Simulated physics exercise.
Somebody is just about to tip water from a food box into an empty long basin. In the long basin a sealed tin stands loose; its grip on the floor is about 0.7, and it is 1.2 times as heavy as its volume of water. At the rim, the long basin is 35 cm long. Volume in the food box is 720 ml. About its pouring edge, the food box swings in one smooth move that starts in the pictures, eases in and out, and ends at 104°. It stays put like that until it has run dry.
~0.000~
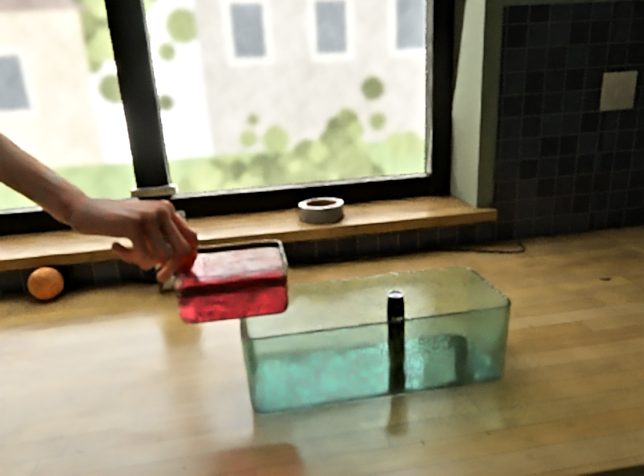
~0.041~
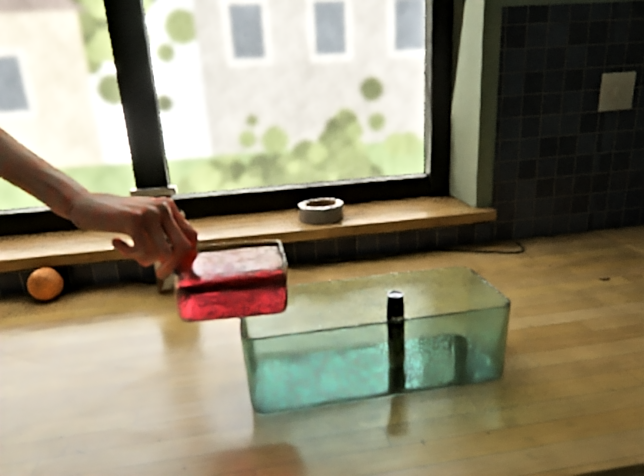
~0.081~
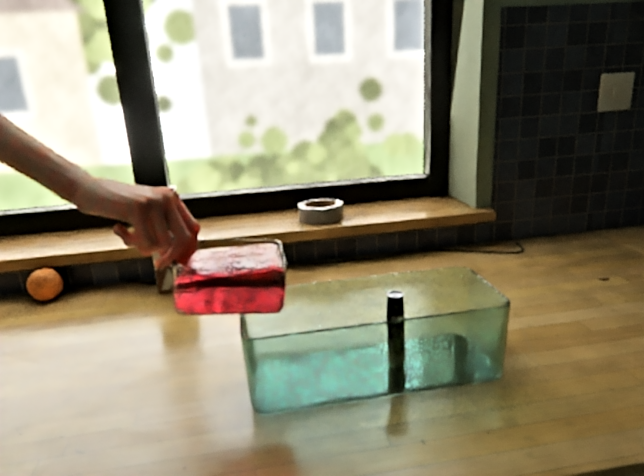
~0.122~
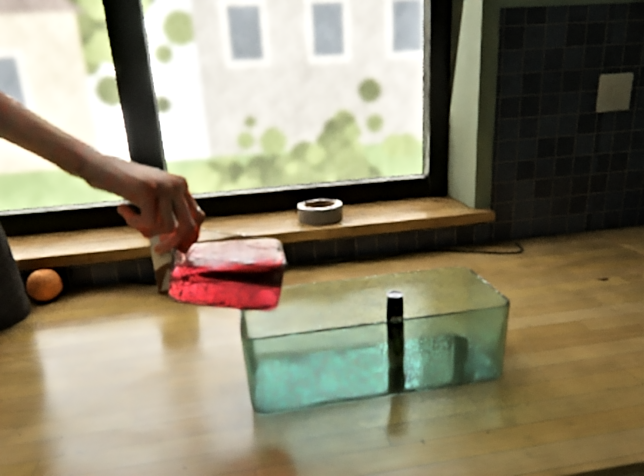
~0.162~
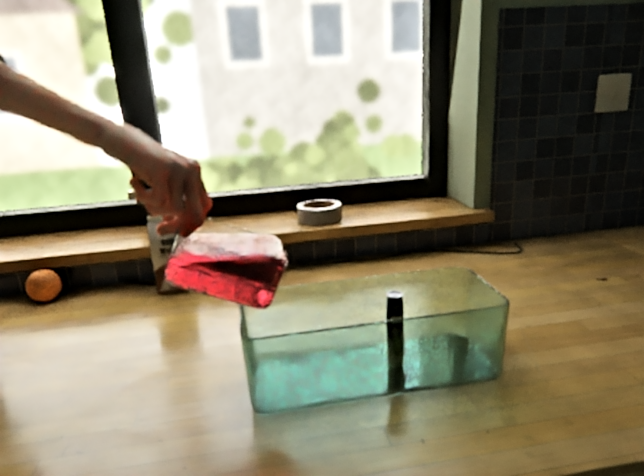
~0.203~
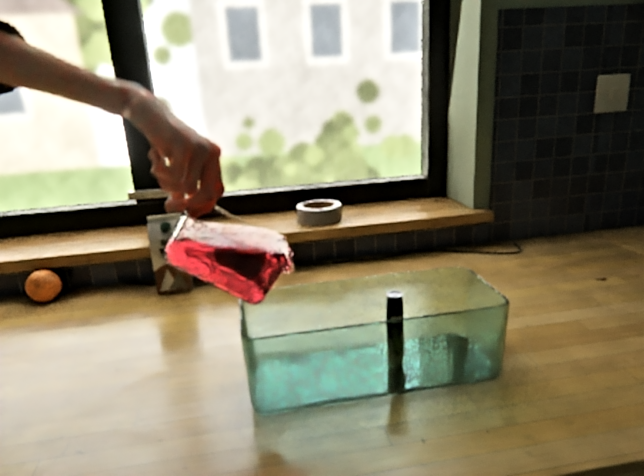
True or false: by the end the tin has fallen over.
True.
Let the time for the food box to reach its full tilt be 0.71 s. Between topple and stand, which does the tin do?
It tumbles over, then.
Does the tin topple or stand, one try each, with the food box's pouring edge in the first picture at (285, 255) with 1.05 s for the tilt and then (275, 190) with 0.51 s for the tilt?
Trial 1 - tin stays standing; trial 2 - tin tips.
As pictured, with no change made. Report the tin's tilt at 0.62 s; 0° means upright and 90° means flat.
The lean is some 0° away from upright.
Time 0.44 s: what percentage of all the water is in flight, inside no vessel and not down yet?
Estimate: Some 54 % of the total.
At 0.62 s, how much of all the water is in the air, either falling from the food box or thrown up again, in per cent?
Something like 8 per cent of the total.
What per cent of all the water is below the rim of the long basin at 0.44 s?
22 %, more or less.
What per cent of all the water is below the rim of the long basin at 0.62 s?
Some 88 percent.
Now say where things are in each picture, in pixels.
In the first picture, tilt 0°; pouring edge (283, 254); surface from (182, 269) to (281, 258); the long basin's rim runs from (241, 315) to (489, 285); the tin's top is at (396, 297).
In the second picture, tilt 2°; pouring edge (283, 254); surface from (181, 268) to (281, 257).
In the third picture, tilt 6°; pouring edge (282, 254); surface from (180, 265) to (280, 253).
In the fourth picture, tilt 14°; pouring edge (282, 254); surface from (177, 258) to (281, 250); 1 per cent is over the edge.
In the fifth picture, tilt 24°; pouring edge (282, 255); surface from (174, 247) to (280, 248); 4 per cent is over the edge.
In the sixth picture, tilt 36°; pouring edge (281, 255); surface from (174, 230) to (269, 241); 8 per cent is over the edge.
By 0.44 s the tilt is 100° and 26 per cent is still to pour; the tin stands where it began.
By 0.62 s the tilt is 104° and 3 per cent is still to pour; the tin stands 2 cm from where it began.
By 0.81 s the tilt is 104° and 0 per cent is still to pour; the tin leans 8°.
By 1.01 s the tilt is 104° and 0 per cent is still to pour; the tin leans 18°.
At rest the tin lies on its side.
